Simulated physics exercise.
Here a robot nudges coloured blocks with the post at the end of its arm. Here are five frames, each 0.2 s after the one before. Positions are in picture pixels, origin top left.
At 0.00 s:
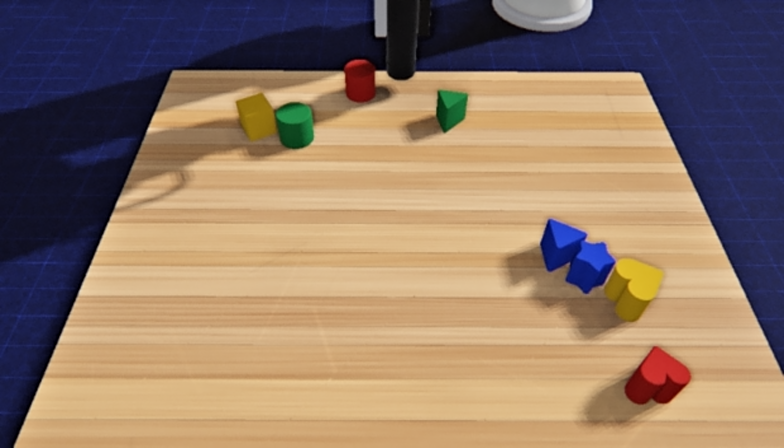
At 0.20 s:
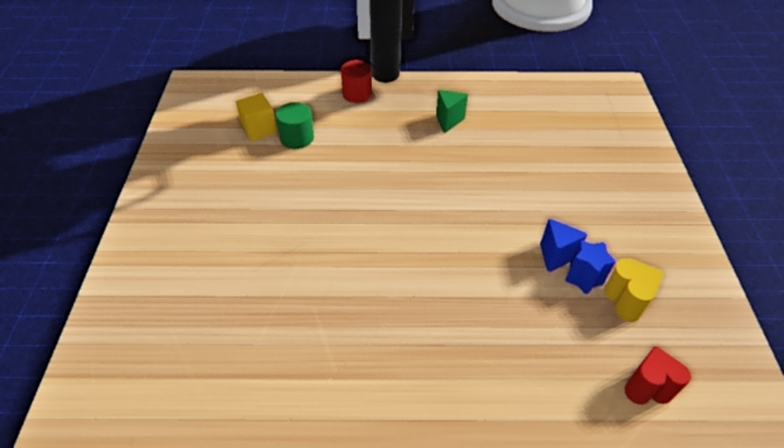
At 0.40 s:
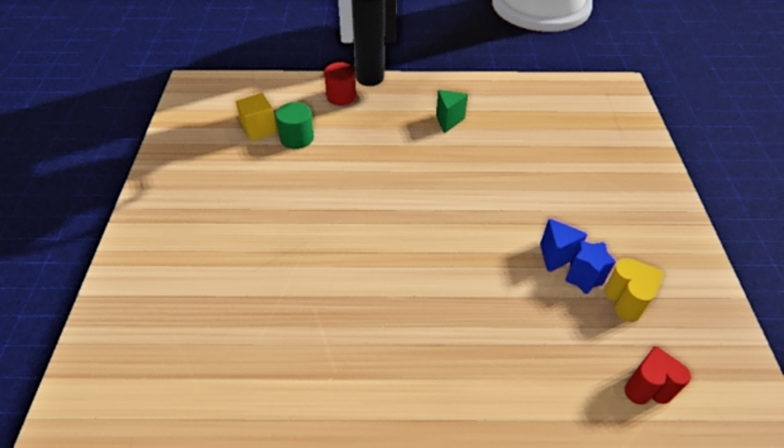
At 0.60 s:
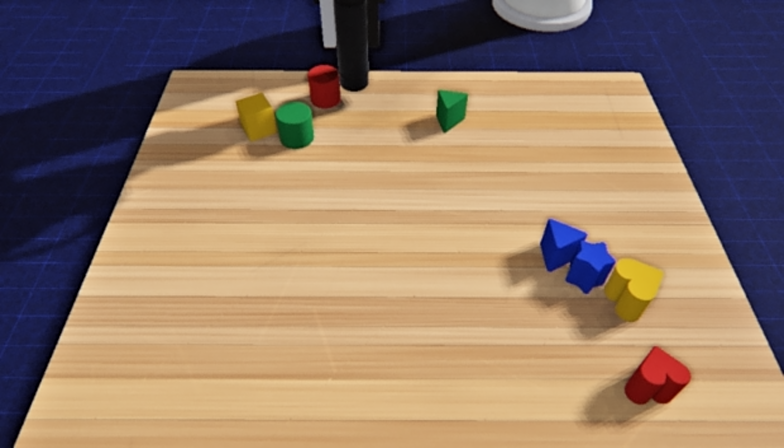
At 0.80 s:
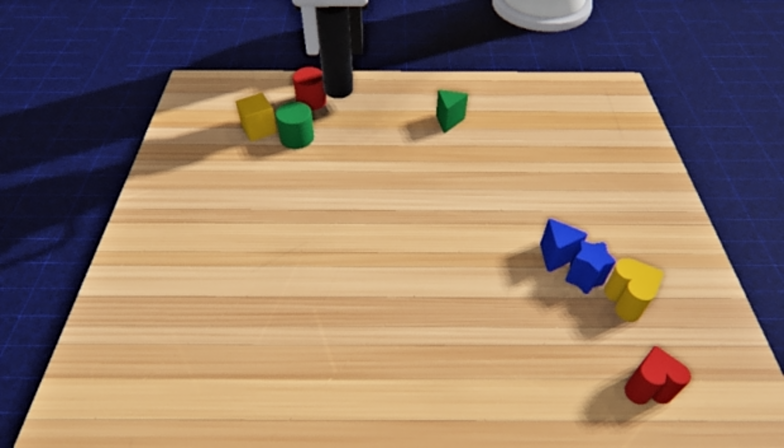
Red cylinder sliding left along the board's far edge, pushed by a robot arm's black post, nearing a green cylinder and yellow block.
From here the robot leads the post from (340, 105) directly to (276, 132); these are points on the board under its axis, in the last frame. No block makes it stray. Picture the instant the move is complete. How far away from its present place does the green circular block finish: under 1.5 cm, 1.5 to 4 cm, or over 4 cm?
By the end of the path, it will have gone between 1.5 and 4 cm.
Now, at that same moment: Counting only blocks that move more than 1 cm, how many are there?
Answer: Three or more.
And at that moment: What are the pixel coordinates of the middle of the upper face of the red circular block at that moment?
The middle of its upper face should be somewhere near (287, 77).
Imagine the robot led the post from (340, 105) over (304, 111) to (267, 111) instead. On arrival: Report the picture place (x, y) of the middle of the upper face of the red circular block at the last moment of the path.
I'd guess (257, 68).
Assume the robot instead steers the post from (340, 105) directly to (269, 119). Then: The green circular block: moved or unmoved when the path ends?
It stays.
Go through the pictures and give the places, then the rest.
Post's lower end at (401, 73); yellow square piece at (254, 104); green circular block at (293, 112); red circular block at (360, 68), in the first frame.
Post at (386, 75); red circular block at (356, 68), in the second frame.
Post at (370, 79); red circular block at (339, 71), in the third frame.
Post at (354, 84); red circular block at (323, 73), in the fourth frame.
Post at (339, 91); yellow square piece at (254, 104); green circular block at (293, 112); red circular block at (308, 76), in the fifth frame.
On the path given first. Halfway along, post at (306, 103); red circular block at (287, 77).
At the end, post at (273, 117); yellow square piece at (240, 107), turned 30° clockwise; green circular block at (277, 127); red circular block at (287, 77).
